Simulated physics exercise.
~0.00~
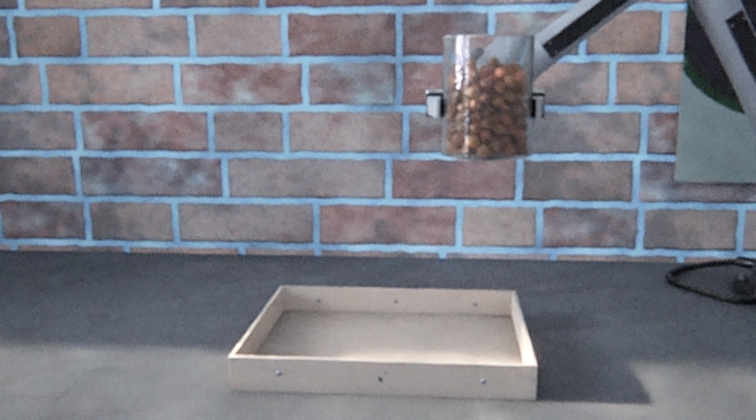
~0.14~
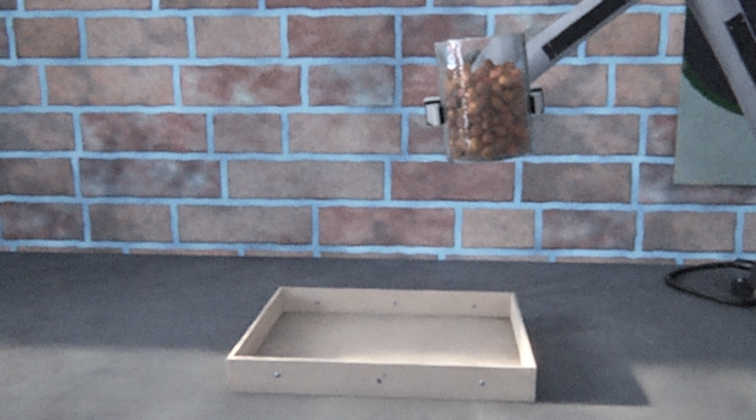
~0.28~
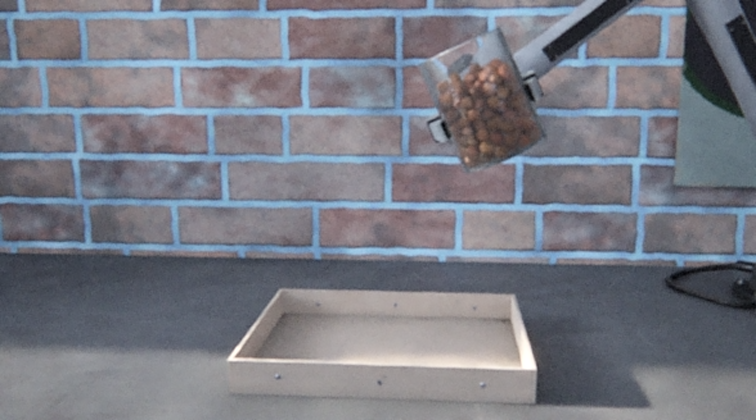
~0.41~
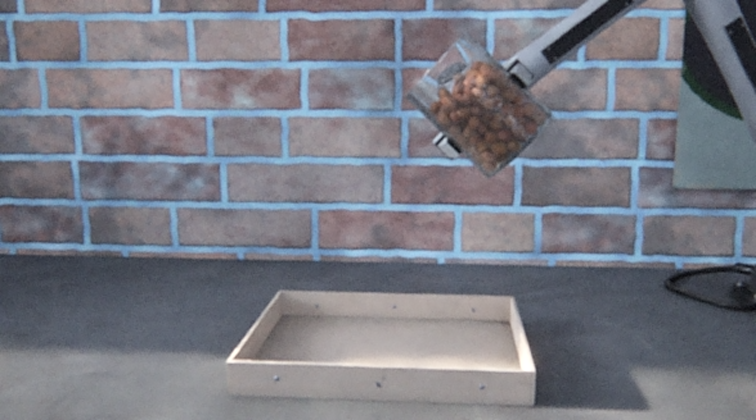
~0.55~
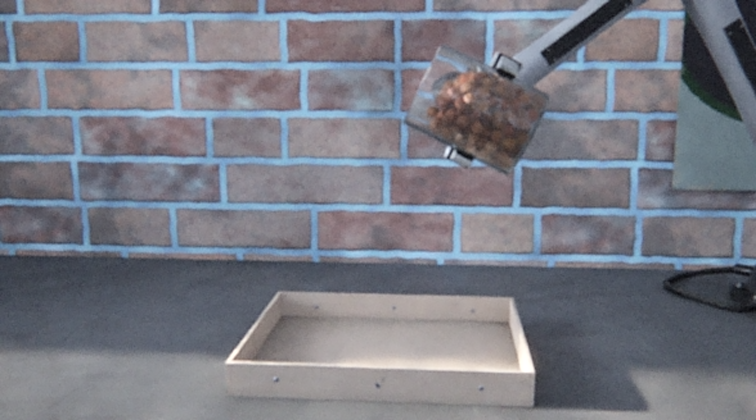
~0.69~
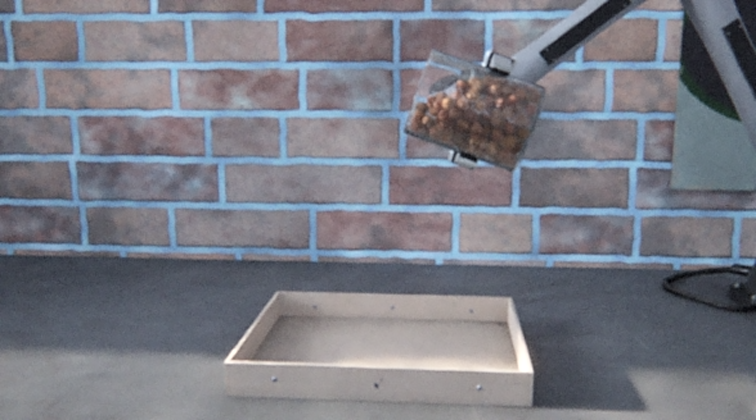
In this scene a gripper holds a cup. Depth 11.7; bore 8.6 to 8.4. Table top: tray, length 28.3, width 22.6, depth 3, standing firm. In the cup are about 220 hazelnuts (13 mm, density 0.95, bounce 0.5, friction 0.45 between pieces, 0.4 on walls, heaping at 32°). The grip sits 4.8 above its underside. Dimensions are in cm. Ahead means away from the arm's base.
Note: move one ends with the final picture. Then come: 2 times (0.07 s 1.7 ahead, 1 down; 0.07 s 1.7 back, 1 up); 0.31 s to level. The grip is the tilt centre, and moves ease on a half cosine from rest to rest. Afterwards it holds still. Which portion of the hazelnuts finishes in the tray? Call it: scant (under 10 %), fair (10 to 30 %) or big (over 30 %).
Scant; under 10 %.
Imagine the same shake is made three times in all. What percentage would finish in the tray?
Estimate: Around 5 %.
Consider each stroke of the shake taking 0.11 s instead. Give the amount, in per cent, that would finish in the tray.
In that case it would be near 0 percent.
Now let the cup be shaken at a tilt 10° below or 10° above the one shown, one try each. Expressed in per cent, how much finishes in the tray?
I'd expect close to 0 and then 15 per cent.
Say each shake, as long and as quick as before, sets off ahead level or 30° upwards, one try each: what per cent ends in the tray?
15 and 20 %.
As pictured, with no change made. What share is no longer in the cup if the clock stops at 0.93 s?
Roughly 0 percent up to then.
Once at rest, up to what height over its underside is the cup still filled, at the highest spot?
About 9.5 cm.
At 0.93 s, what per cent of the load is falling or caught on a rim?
Around 1 percent of the load.
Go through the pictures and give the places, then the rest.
The first frame shows the cup middle at (487, 98), level; upper third of the load around (487, 85), from x 450 to 525, top at y 70; 219 in the cup.
The second frame shows the cup middle at (485, 100), tilted 7° forward; upper third of the load around (488, 88), from x 450 to 525, top at y 70.
The third frame shows the cup middle at (483, 102), tilted 25° forward; upper third of the load around (486, 91), from x 445 to 535, top at y 65.
The fourth frame shows the cup middle at (479, 106), tilted 46° forward; upper third of the load around (482, 94), from x 435 to 540, top at y 70.
The fifth frame shows the cup middle at (476, 110), tilted 64° forward; upper third of the load around (486, 96), from x 435 to 535, top at y 80.
The sixth frame shows the cup middle at (474, 111), tilted 71° forward; upper third of the load around (492, 100), from x 420 to 535, top at y 80; 219 in the cup.
After 0.93 s, tilted 71° forward, highest piece 28 above the table; 217 in the cup, 2 in flight or on a rim.
After 1.16 s, tilted 23° forward, highest piece 32 above the table; 208 in the cup, 7 in the tray, 4 in flight or on a rim.
After 1.48 s, level, highest piece 31 above the table; 208 in the cup, 10 in the tray, 1 in flight or on a rim.
After 2.53 s, level, highest piece 31 above the table; 208 in the cup, 10 in the tray, 1 on the table or floor.
In the end, 208 in the cup, 10 in the tray, 1 on the table or floor. That is 5 % in the tray.
